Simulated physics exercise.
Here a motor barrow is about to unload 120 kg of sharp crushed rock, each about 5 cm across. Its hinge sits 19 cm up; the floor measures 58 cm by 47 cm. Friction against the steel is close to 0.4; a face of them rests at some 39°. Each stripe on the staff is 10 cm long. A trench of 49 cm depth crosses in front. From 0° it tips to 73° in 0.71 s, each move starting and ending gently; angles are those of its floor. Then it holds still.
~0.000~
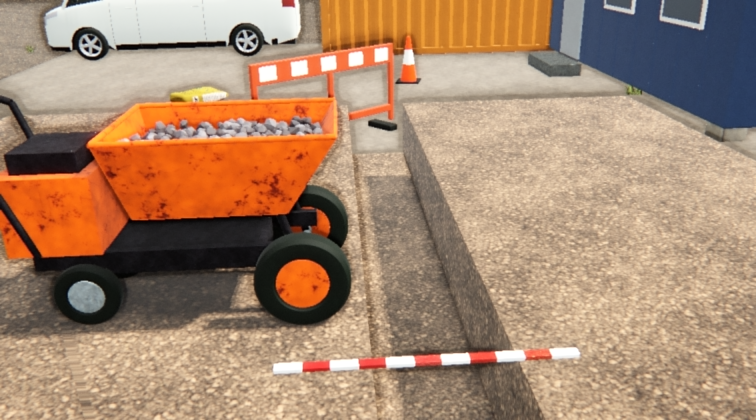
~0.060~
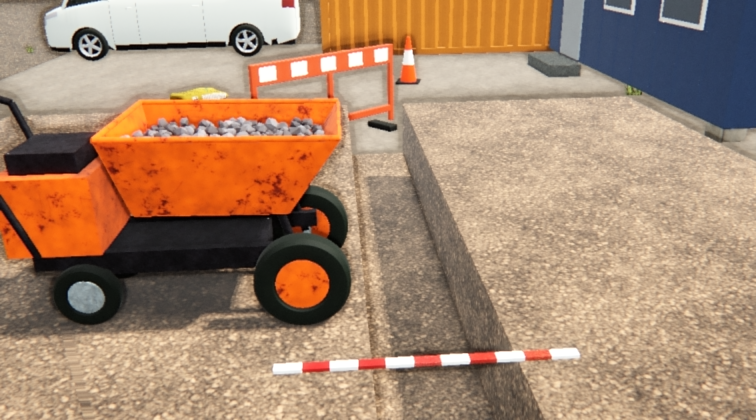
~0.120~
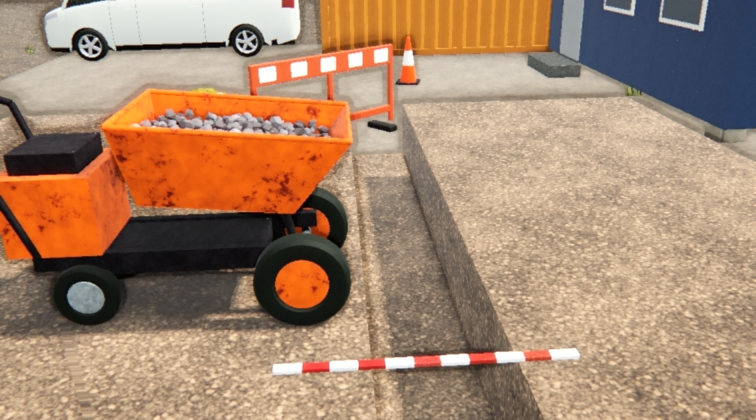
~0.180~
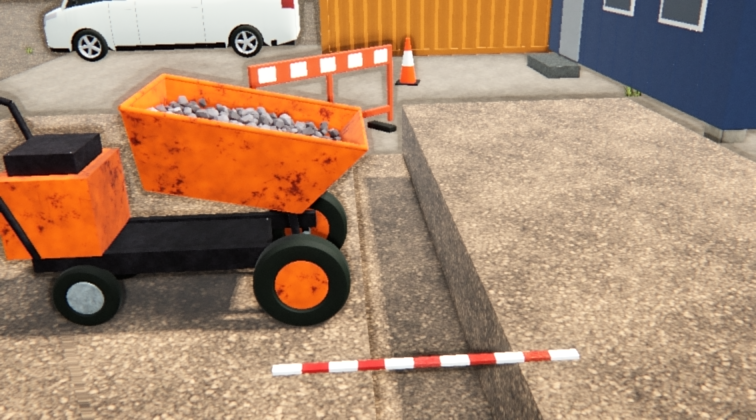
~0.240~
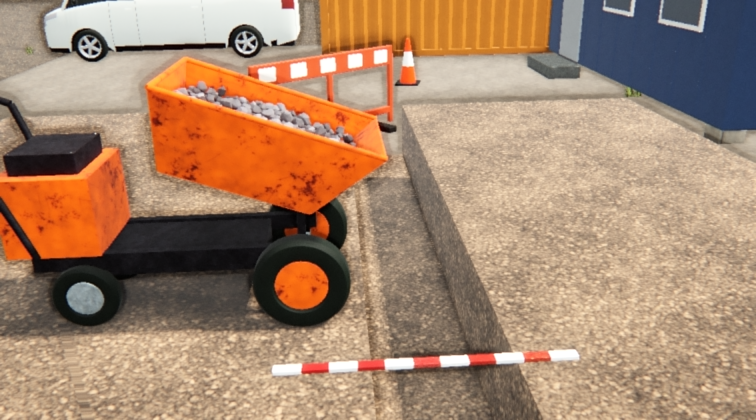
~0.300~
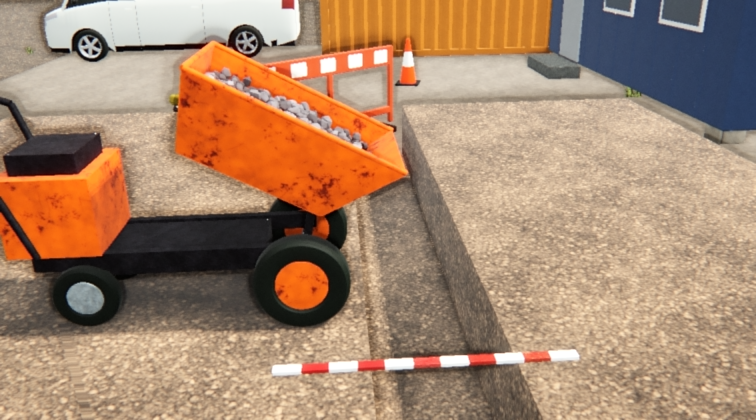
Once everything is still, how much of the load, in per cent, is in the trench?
Some 39 per cent of it.
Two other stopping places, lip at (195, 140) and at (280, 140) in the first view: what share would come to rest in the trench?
First some 80, then 70 per cent.
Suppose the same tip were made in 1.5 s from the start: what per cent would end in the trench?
Then about 55 per cent.
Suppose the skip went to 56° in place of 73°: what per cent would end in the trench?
It would be near 15 per cent.
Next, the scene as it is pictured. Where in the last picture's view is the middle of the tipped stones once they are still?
Their middle is at about (494, 277).
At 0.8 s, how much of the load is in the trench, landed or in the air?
Some 10 per cent.
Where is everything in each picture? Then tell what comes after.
In the first picture, the skip is at 0°, its lip at (336, 137); the top of the load is at (242, 126).
In the second picture, the skip is at 1°, its lip at (340, 138); the top of the load is at (235, 125); the stones move at 0.4 m/s on average.
In the third picture, the skip is at 6°, its lip at (351, 142); the top of the load is at (216, 120); the stones move at 0.8 m/s on average.
The fourth picture shows lip at (367, 149), floor tilted 12°, highest stones at (180, 109); the stones move at 1.1 m/s on average.
The fifth picture shows lip at (386, 159), floor tilted 19°, highest stones at (197, 94); the stones move at 1.3 m/s on average.
In the sixth picture, the skip is at 28°, its lip at (406, 174); the top of the load is at (215, 79); the stones move at 1.5 m/s on average.
After 0.5 s the floor is at 61°; 100 % in the skip; the foremost stones are at (432, 211).
After 0.8 s the floor is at 73°; 72 % in the skip, 9 % in the trench, 19 % past the trench; the foremost stones are at (539, 286).
After 1.2 s the floor is at 73°; 31 % in the skip, 22 % in the trench, 47 % past the trench; the foremost stones are at (694, 270).
After 3.1 s the floor is at 73°; 16 % in the skip, 39 % in the trench, 46 % past the trench; the foremost stones are past the picture's edge.
